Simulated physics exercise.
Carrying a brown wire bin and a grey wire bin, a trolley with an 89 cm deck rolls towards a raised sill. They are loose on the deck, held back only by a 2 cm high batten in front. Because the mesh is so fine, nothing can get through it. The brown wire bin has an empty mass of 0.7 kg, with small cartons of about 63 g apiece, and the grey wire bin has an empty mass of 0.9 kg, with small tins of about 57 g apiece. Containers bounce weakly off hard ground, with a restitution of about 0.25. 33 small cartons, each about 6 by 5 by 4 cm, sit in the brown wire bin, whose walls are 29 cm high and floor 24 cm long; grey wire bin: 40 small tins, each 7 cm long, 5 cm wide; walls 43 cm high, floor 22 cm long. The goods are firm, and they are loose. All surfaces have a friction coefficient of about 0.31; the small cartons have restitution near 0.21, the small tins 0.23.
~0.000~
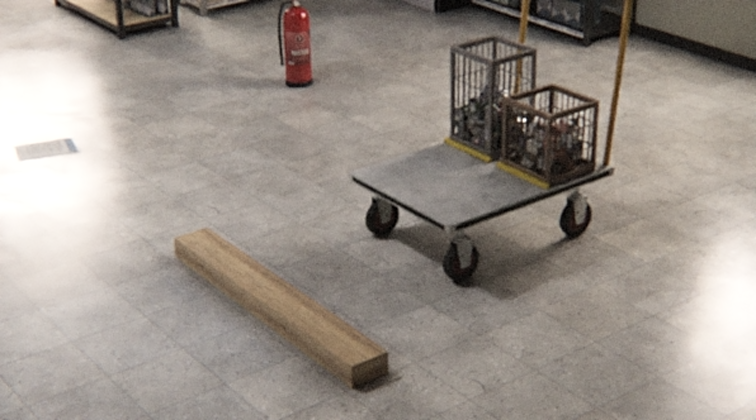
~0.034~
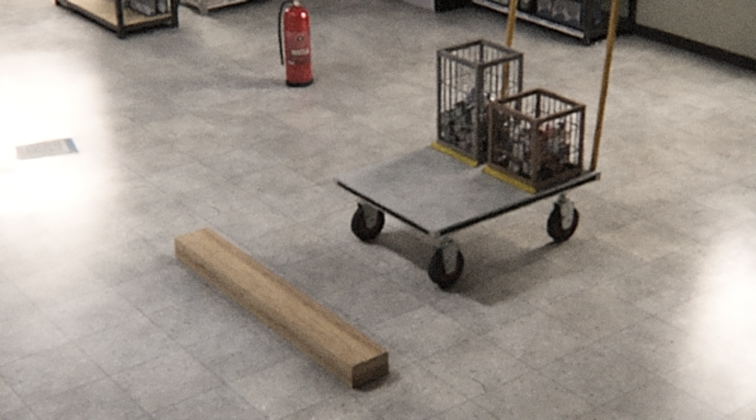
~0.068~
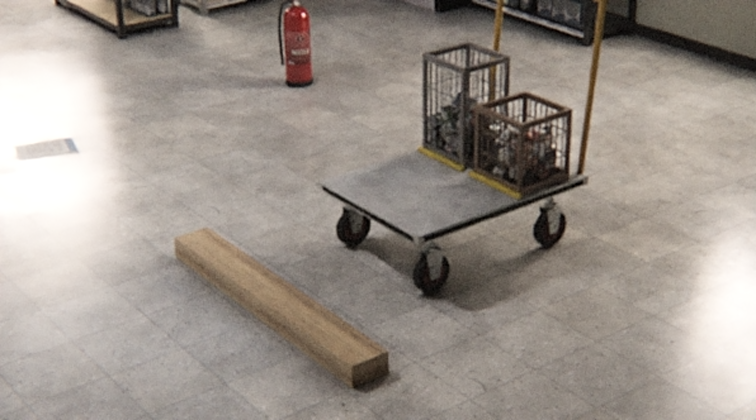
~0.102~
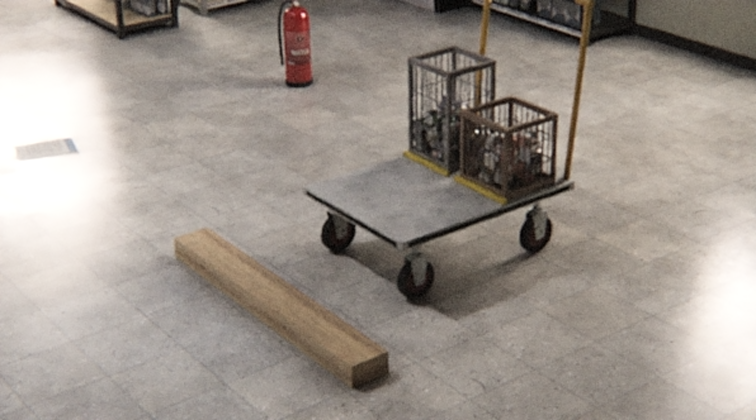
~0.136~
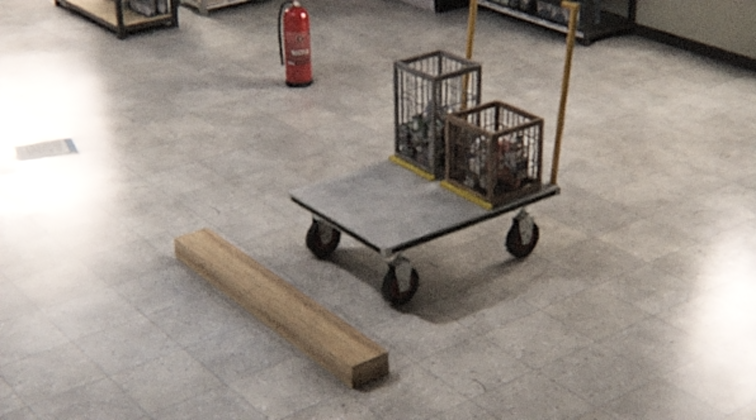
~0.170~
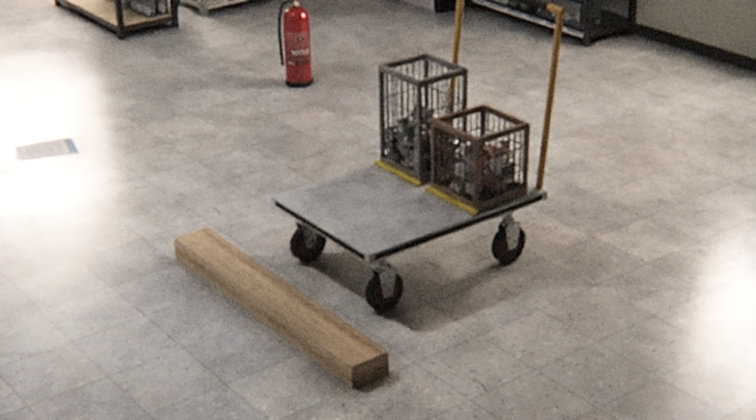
On a grey tiled floor, a flat trolley carrying a grey wire bin and a brown wire bin, both holding small items, rolled steadily leftward and closer to a long wooden sill.
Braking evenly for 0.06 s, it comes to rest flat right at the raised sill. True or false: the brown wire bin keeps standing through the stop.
True.
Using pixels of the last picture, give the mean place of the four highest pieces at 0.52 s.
Their centre sits close to pixel (364, 131).
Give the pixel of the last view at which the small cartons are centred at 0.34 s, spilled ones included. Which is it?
(438, 182).
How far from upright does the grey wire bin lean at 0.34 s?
It's tilted around 20°.
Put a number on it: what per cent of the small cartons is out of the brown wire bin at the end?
Roughly 0 per cent of them.
After 0.22 s, the jolt starts.
After 0.34 s, the brown wire bin leans 12° with 0 of 33 out and the grey wire bin leans 22° with 0 of 40 out.
After 0.52 s, the brown wire bin leans 7° with 0 of 33 out and the grey wire bin leans 57° with 0 of 40 out.
After 0.82 s, the brown wire bin is upright with 0 of 33 out and the grey wire bin is down with 0 of 40 out.
Final count (at 1.17 s), the brown wire bin is upright with 0 of 33 out and the grey wire bin is down with 2 of 40 out. Greatest lean of the brown wire bin, 16°.
